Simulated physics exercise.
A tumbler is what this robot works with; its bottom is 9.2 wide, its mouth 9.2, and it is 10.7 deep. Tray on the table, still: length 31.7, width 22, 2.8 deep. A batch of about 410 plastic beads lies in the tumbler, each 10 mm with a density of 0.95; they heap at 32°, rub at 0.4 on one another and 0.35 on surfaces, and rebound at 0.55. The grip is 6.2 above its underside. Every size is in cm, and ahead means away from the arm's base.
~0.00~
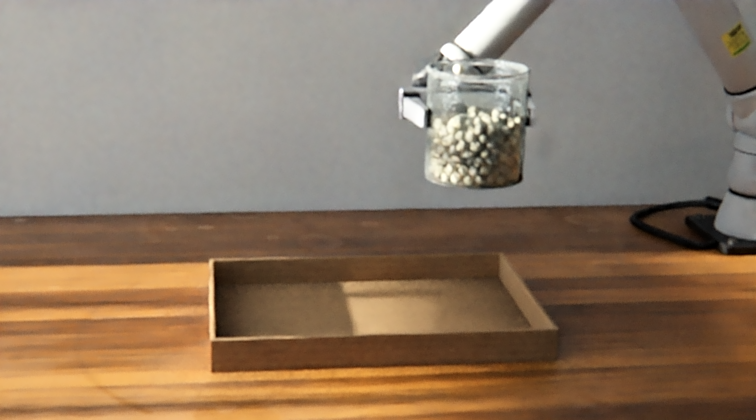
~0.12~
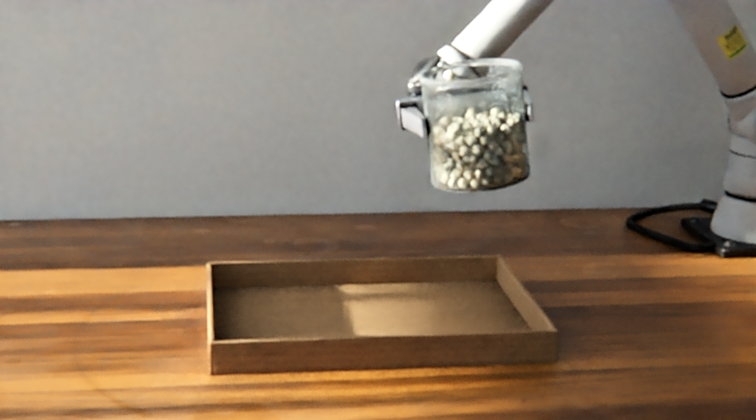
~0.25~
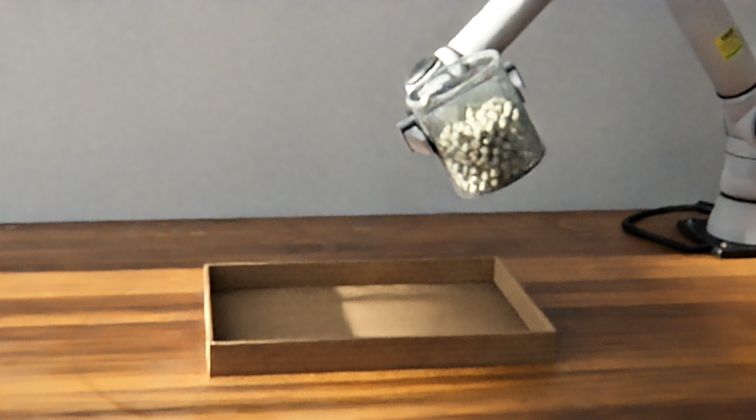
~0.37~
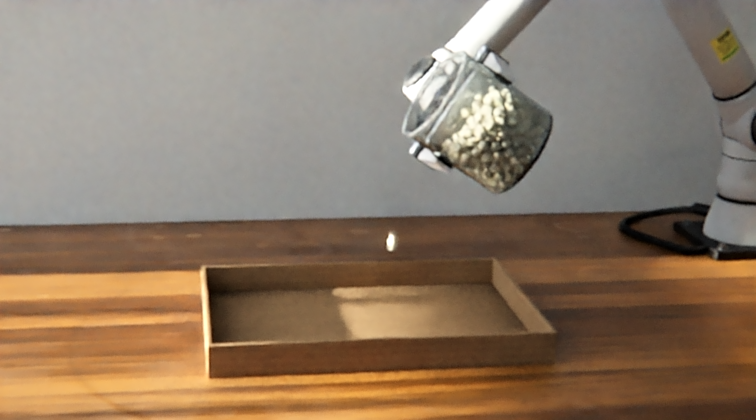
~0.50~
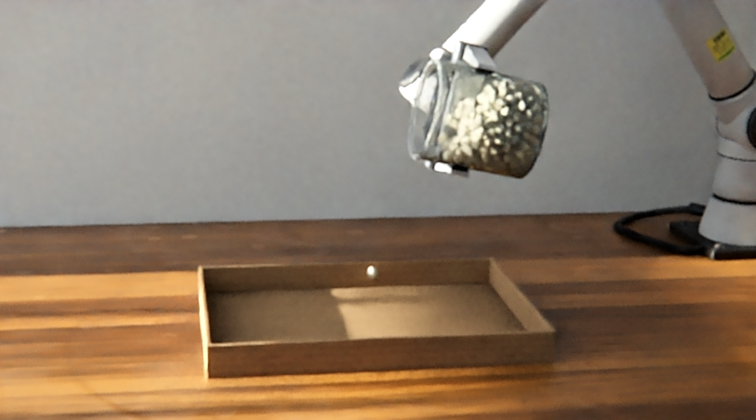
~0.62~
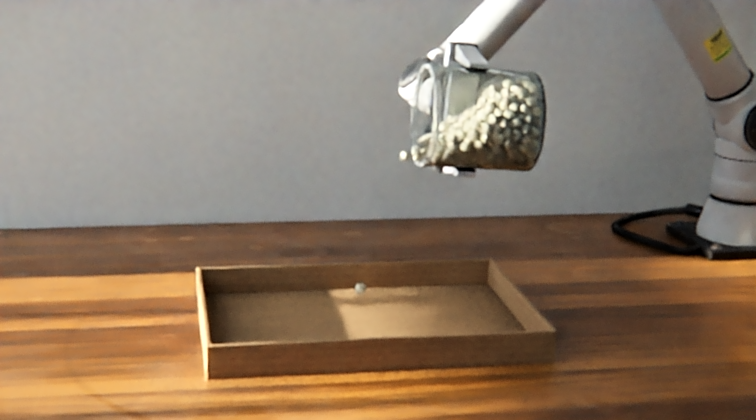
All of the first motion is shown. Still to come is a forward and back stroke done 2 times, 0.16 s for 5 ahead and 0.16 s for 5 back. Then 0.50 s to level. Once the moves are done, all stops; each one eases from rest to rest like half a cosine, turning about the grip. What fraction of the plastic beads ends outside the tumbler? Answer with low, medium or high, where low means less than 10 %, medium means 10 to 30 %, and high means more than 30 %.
High.
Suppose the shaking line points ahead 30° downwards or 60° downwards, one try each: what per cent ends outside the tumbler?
Estimates, in order: 50 % then 25 %.
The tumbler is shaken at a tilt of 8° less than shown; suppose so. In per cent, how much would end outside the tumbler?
Then something close to 45 in a hundred.
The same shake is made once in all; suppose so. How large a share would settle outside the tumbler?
Then roughly 45 percent.
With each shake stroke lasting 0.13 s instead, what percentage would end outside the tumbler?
Then about 75 per cent.
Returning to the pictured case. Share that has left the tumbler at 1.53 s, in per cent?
Close to 65 per cent of the load is out.
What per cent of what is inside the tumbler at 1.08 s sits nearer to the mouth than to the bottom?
Roughly 40 per cent.
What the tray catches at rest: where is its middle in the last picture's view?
Middle point: About (309, 320).
After 1.08 s, tilted 86° forward, highest piece 20 above the table; 237 in the tumbler, 169 in the tray, 6 in flight or on a rim.
After 1.53 s, tilted 37° forward, highest piece 22 above the table; 273 in the tray, 134 in the tumbler, 4 on the table or floor, 1 in flight or on a rim.
After 1.96 s, level, highest piece 20 above the table; 274 in the tray, 134 in the tumbler, 4 on the table or floor.
After 3.01 s, level, highest piece 20 above the table; 274 in the tray, 134 in the tumbler, 4 on the table or floor.
In the end, 274 in the tray, 134 in the tumbler, 4 on the table or floor. That is 67 % outside the tumbler.
